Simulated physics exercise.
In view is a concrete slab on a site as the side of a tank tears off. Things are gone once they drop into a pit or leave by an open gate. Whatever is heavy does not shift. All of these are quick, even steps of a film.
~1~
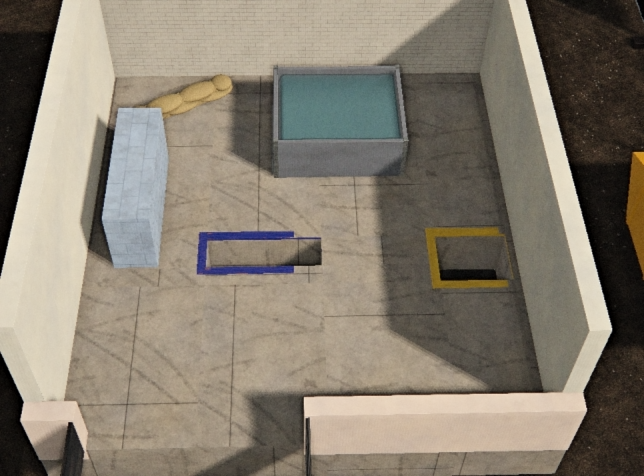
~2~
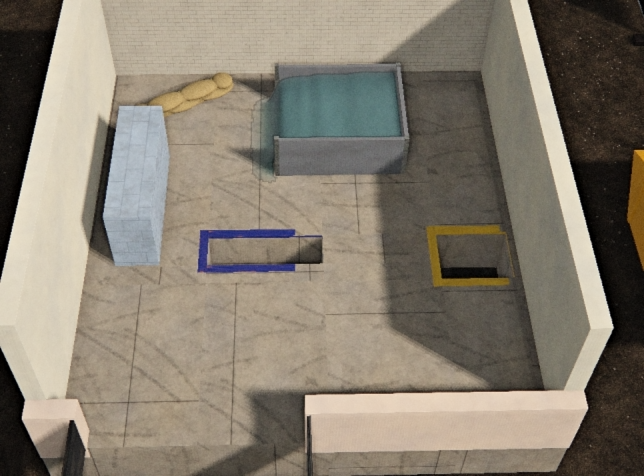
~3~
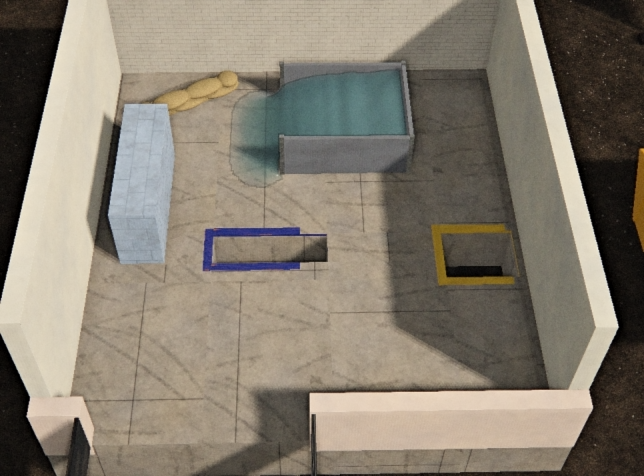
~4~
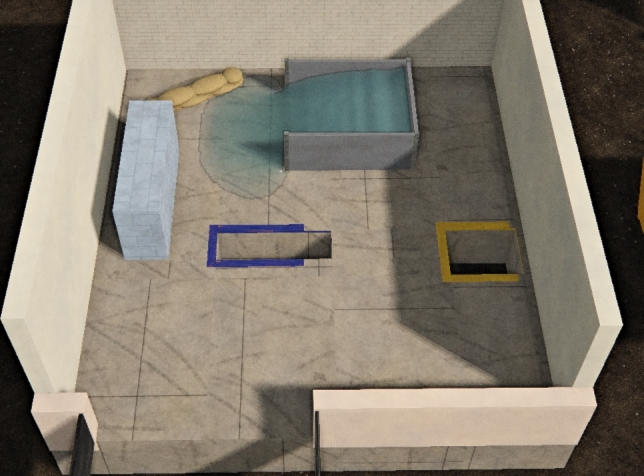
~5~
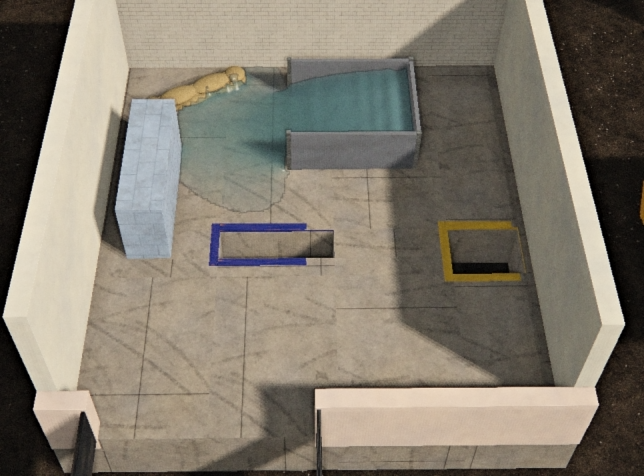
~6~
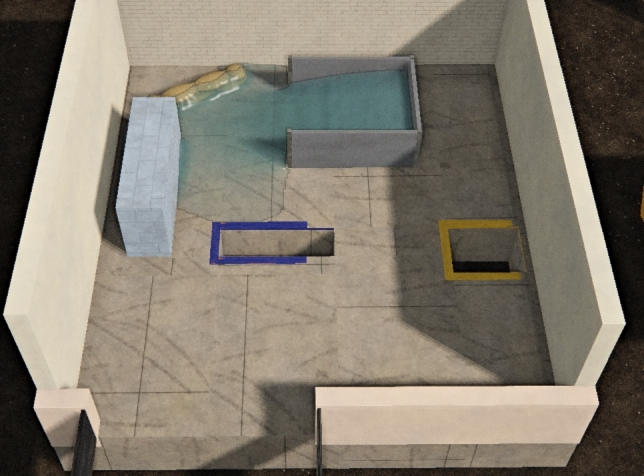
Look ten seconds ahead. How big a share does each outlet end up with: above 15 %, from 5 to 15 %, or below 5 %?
Outcome: The gate is going to fail to stay at fifteen per cent or less. The blue pit is going to fail to stay at fifteen per cent or less. The yellow pit is going to fail to get to five per cent.
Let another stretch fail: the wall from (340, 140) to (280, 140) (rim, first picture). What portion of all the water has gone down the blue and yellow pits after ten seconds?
Blue 60 %, yellow 6 %.
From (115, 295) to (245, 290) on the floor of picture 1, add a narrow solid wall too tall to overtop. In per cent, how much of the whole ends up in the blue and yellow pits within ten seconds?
Blue 30 %, yellow 2 %.
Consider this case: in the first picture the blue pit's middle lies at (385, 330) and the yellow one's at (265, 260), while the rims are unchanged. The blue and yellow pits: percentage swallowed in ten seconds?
Of the total, the blue pit holds 0 per cent and the yellow pit 14 per cent.
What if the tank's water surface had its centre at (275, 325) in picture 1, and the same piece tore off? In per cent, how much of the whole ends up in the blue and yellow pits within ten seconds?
Shares - blue: 12 in a hundred, yellow: 2 in a hundred.
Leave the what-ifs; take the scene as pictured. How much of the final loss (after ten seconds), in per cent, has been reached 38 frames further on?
Close to 65 out of every hundred.
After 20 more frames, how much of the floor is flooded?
Estimated share: Around 50 %.
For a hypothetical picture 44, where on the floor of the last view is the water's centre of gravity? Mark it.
The water's middle lies around (242, 158).
A moment on, water covers 20 % of the floor; the gate 0 %, the blue pit 0 %, the yellow pit 0 %.
Next, water covers 40 % of the floor; the gate 0 %, the blue pit 1 %, the yellow pit 0 %.
Then, water covers 50 % of the floor; the gate 6 %, the blue pit 5 %, the yellow pit 0 %.
Later, water covers 55 % of the floor; the gate 21 %, the blue pit 12 %, the yellow pit 0 %.
In the end, water covers 65 % of the floor; the gate 31 %, the blue pit 19 %, the yellow pit 2 %.
